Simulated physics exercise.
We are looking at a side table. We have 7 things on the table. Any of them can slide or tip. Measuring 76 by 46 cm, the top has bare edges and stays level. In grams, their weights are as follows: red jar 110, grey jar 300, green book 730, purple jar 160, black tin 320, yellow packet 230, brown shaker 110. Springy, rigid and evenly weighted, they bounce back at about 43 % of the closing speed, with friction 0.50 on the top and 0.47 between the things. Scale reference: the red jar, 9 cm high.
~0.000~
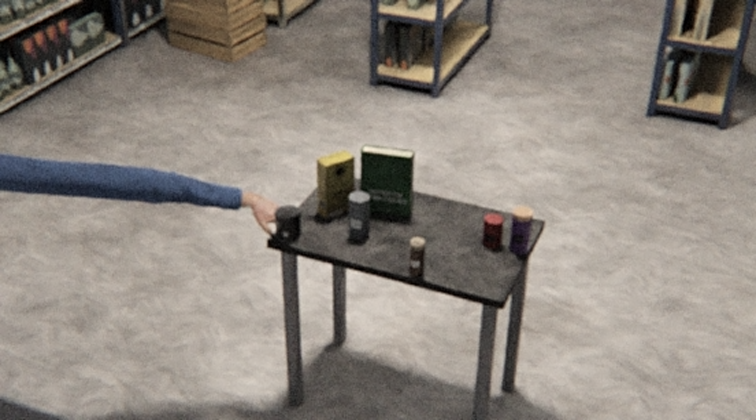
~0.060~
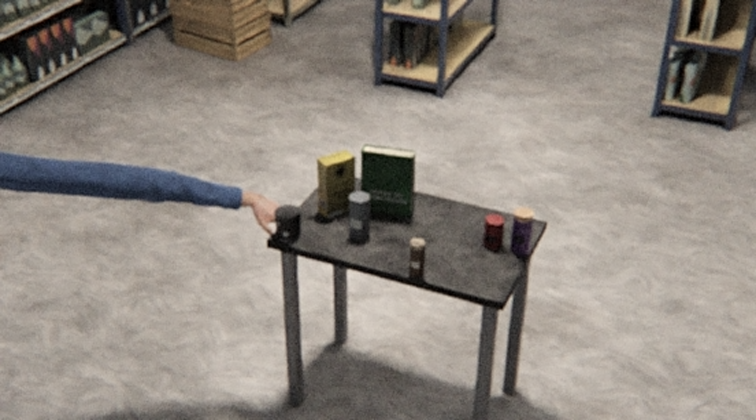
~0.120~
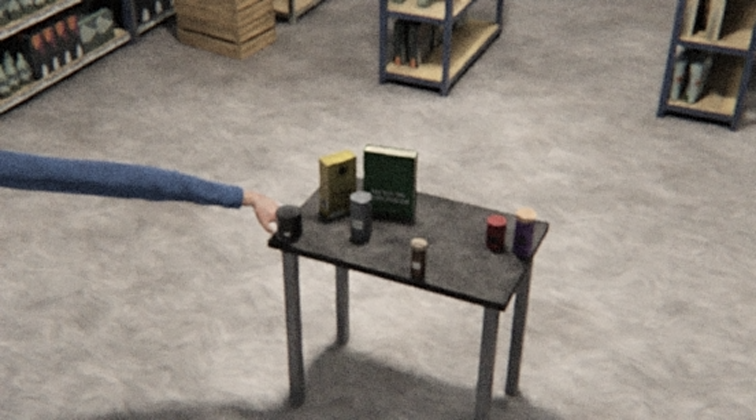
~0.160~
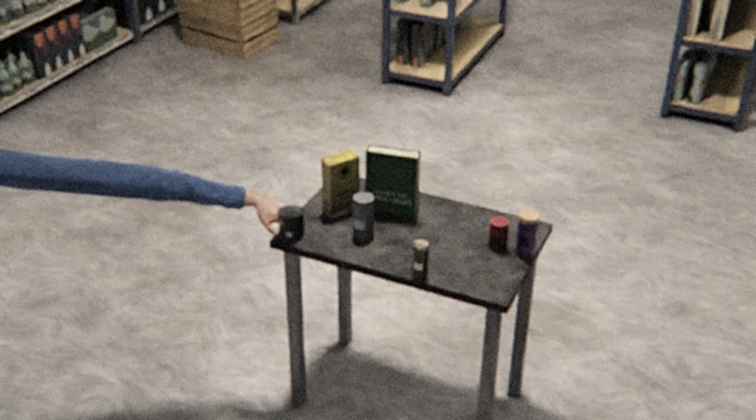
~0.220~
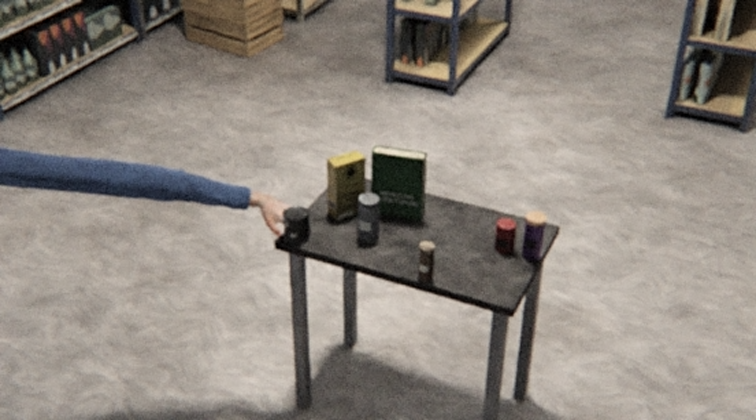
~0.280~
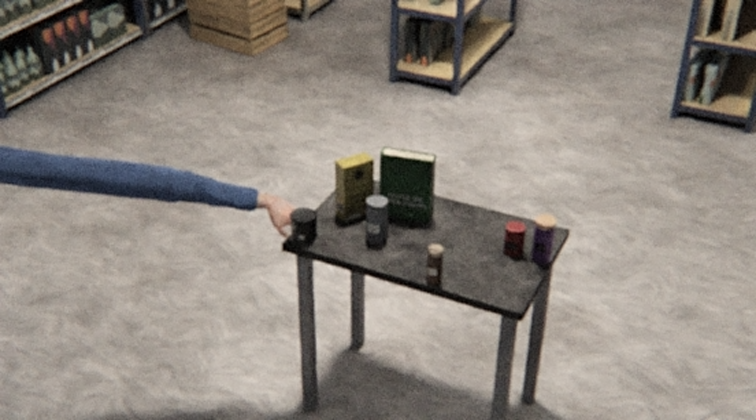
In a store aisle, a hand slowly pushes a small table slightly to the right.
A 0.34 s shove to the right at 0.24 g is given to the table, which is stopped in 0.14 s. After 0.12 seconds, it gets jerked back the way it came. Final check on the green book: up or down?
Up.
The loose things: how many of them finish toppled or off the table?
I make it 4.
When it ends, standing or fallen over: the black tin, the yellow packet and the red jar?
Final state - black tin: Remains on its base; yellow packet: Goes over; red jar: Remains on its base.
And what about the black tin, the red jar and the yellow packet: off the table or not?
Observed: Black tin remains in bounds; red jar remains in bounds; yellow packet remains in bounds.
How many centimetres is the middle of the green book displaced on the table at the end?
Start to finish, roughly 0 cm.
By 0.68 s, table along by 19 cm; purple jar now off the table; brown shaker tilted 67°; yellow packet tilted 31°.
By 0.98 s, table along by 7 cm; yellow packet tilted 61°; brown shaker on its side; grey jar on its side.
By 1.18 s, yellow packet tilted 69°; grey jar on its side; brown shaker on its side.
When it is over (4.6 s), off the table and tipped over, purple jar; lying over on the table, grey jar, yellow packet and brown shaker; the other 3 within 5 cm of the start. End places, in pixels of the last picture, green book near (390, 181).
